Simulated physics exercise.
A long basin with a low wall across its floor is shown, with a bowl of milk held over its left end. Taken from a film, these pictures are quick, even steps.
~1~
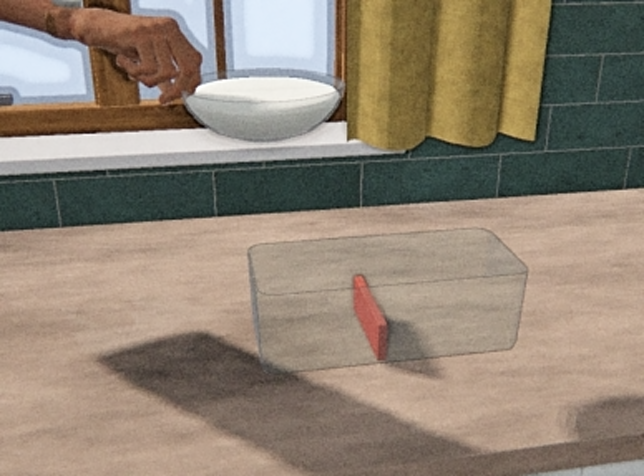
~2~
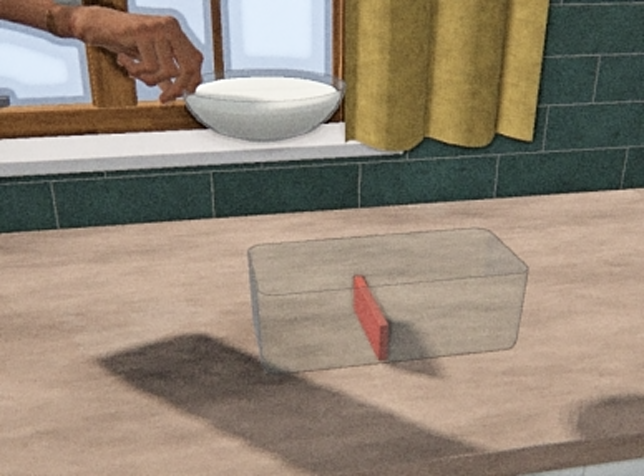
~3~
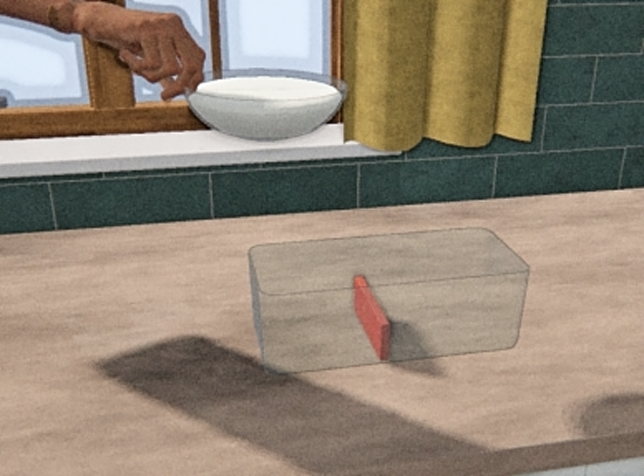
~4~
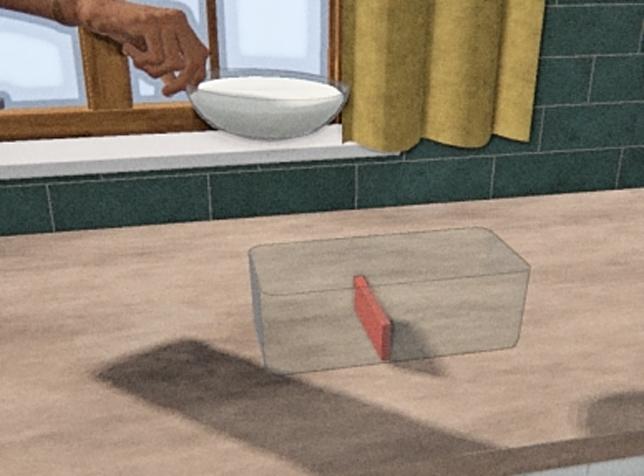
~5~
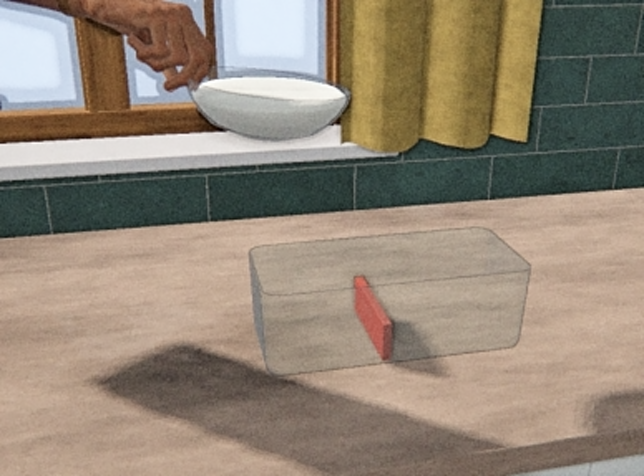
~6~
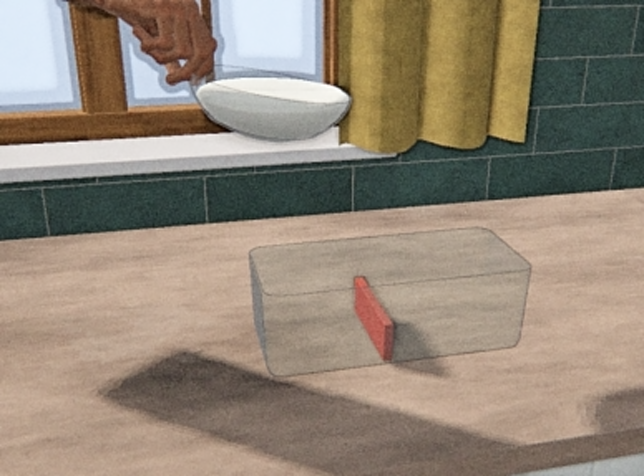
On a kitchen counter by a window sat a long, clear basin with a low red wall across its floor, while a hand above its left end slowly tilted a bowl of milk slightly rightward.
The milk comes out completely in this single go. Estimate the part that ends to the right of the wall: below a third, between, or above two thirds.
After it calms, what's right of the wall is a large share, beyond two thirds.
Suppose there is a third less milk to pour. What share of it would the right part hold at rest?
Near 75 %.
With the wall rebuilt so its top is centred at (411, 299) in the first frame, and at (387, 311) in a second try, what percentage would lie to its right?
30 % and 60 %, roughly.
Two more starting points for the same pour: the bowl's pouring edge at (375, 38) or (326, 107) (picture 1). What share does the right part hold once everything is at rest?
Near 90 per cent for the first start, near 65 per cent for the second.
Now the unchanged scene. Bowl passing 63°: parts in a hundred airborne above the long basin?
About 45 %.
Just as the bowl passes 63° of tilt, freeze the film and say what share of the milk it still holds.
It still holds close to 20 per cent at that lean.
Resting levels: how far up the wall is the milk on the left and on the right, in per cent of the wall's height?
Left part: 10 per cent; right part: 50.
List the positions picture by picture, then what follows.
It leans 0°; its right rim is at (342, 83); the milk meets the walls at (185, 95) and (337, 89); the long basin's rim runs from (252, 270) to (508, 250); the wall's top is at (370, 300), in the first frame.
It leans 0°; its right rim is at (343, 83); the milk meets the walls at (185, 94) and (338, 89), in the second frame.
It leans 2°; its right rim is at (344, 84); the milk meets the walls at (187, 93) and (339, 90), in the third frame.
It leans 4°; its right rim is at (346, 87); the milk meets the walls at (189, 91) and (340, 90), in the fourth frame.
It leans 7°; its right rim is at (347, 91); the milk meets the walls at (191, 91) and (343, 91), in the fifth frame.
It leans 11°; its right rim is at (348, 97); the milk meets the walls at (196, 92) and (346, 92); 1 per cent is over the edge, in the sixth frame.
A moment on, the bowl is tipped part way and 19 per cent is still to pour, 2 is left of the wall and 33 right of it.
Next, the bowl is tipped right over and 0 per cent is still to pour, 19 is left of the wall and 76 right of it.
Then the bowl is tipped right over and 0 per cent is still to pour, 19 is left of the wall and 76 right of it.
Later the bowl is tipped right over and 0 per cent is still to pour, 19 is left of the wall and 76 right of it.
In the end 19 per cent lies left of the wall, 76 right of it and 5 outside.
